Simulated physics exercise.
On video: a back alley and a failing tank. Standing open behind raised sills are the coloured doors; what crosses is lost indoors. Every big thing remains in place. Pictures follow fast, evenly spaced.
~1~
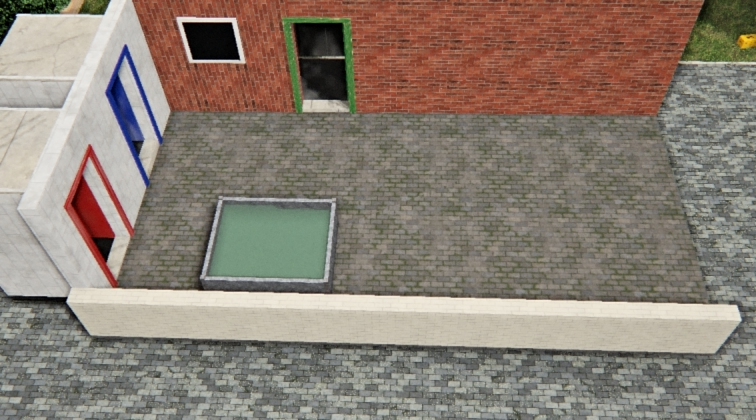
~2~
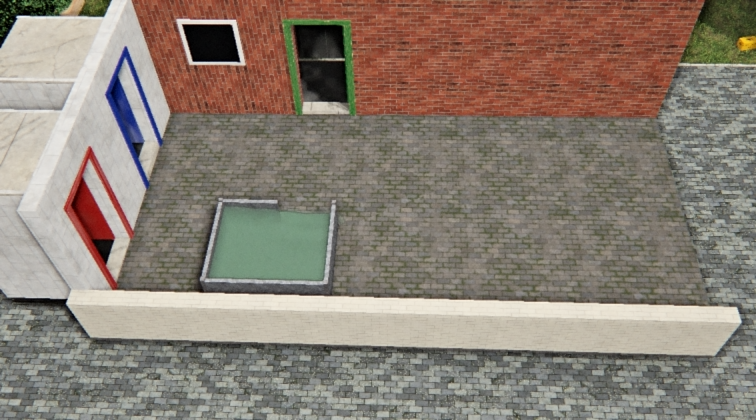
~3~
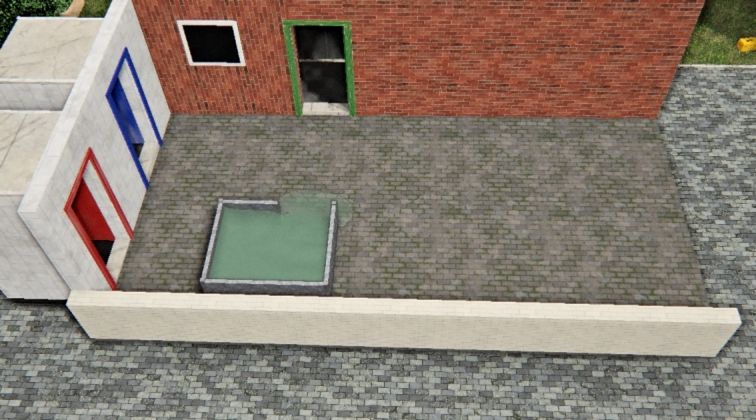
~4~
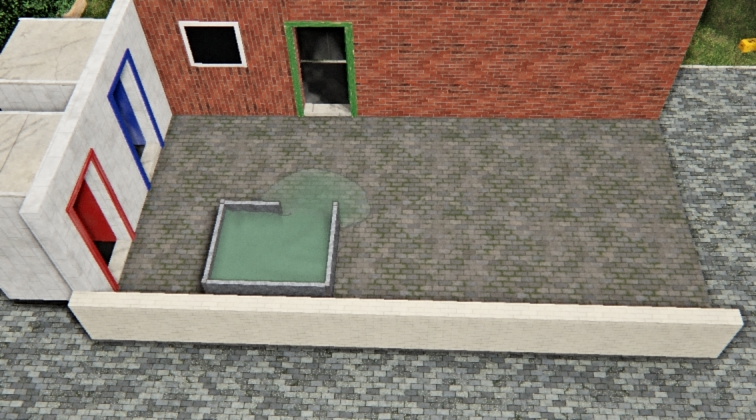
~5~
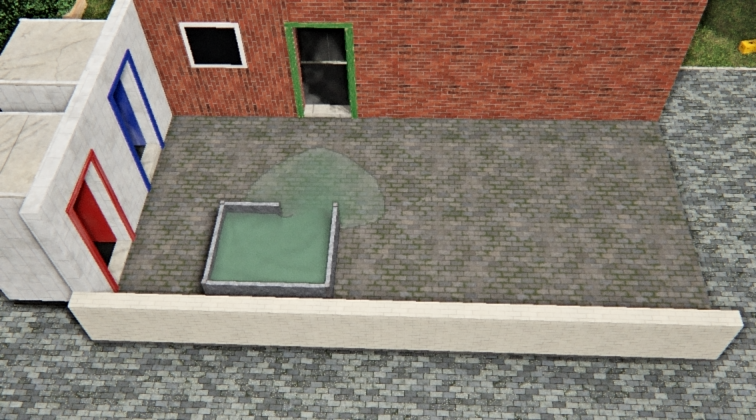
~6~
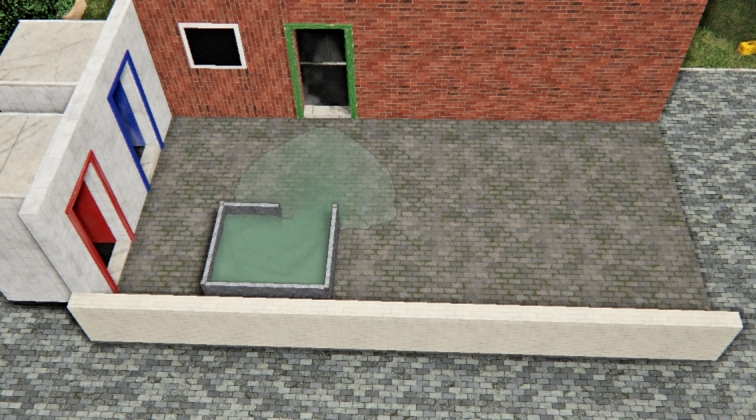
Green water spreads from a gap in the far side of an open tank, first a faint edge, then a widening, thinning fan across the grey paving toward the brick wall. The walled yard is seen from high above, the view almost still. A red and a blue doorway stand in the white wall at left, a green one in the brick behind, beside a white-framed window.
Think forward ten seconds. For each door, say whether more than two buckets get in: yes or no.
Green door: Yes; red door: No; blue door: No.
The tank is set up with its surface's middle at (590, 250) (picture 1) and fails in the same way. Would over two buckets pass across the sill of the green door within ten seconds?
Well, the green door remains within bounds here.
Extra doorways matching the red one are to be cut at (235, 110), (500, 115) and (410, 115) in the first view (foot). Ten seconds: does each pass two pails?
Exceeds it; stays within it; exceeds it.
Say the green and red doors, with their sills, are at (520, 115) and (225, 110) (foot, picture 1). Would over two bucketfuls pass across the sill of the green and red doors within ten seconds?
One by one: The green one keeps below it; the red one takes more.
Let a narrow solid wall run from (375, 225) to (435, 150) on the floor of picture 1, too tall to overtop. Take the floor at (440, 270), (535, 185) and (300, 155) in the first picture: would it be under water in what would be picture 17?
Taking the points in order - unwetted, unwetted, wetted.
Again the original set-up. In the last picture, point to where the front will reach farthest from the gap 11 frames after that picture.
I'd say around (522, 124).
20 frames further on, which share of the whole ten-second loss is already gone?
Near 45 in a hundred.
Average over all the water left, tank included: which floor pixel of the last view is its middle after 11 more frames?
It is around (304, 213).
A moment on, water covers 20 % of the floor; the green door over two buckets in, the red door not reached, the blue door not reached.
Next, water covers 25 % of the floor; the green door far over two buckets in, the red door not reached, the blue door not reached.
Then, water covers 40 % of the floor; the green door far over two buckets in, the red door not reached, the blue door wet at the sill, nothing in.
Later, water covers 65 % of the floor; the green door far over two buckets in, the red door wet at the sill, nothing in, the blue door wet at the sill, nothing in.
In the end, water covers 80 % of the floor; the green door far over two buckets in, the red door under two buckets in, the blue door wet at the sill, nothing in.
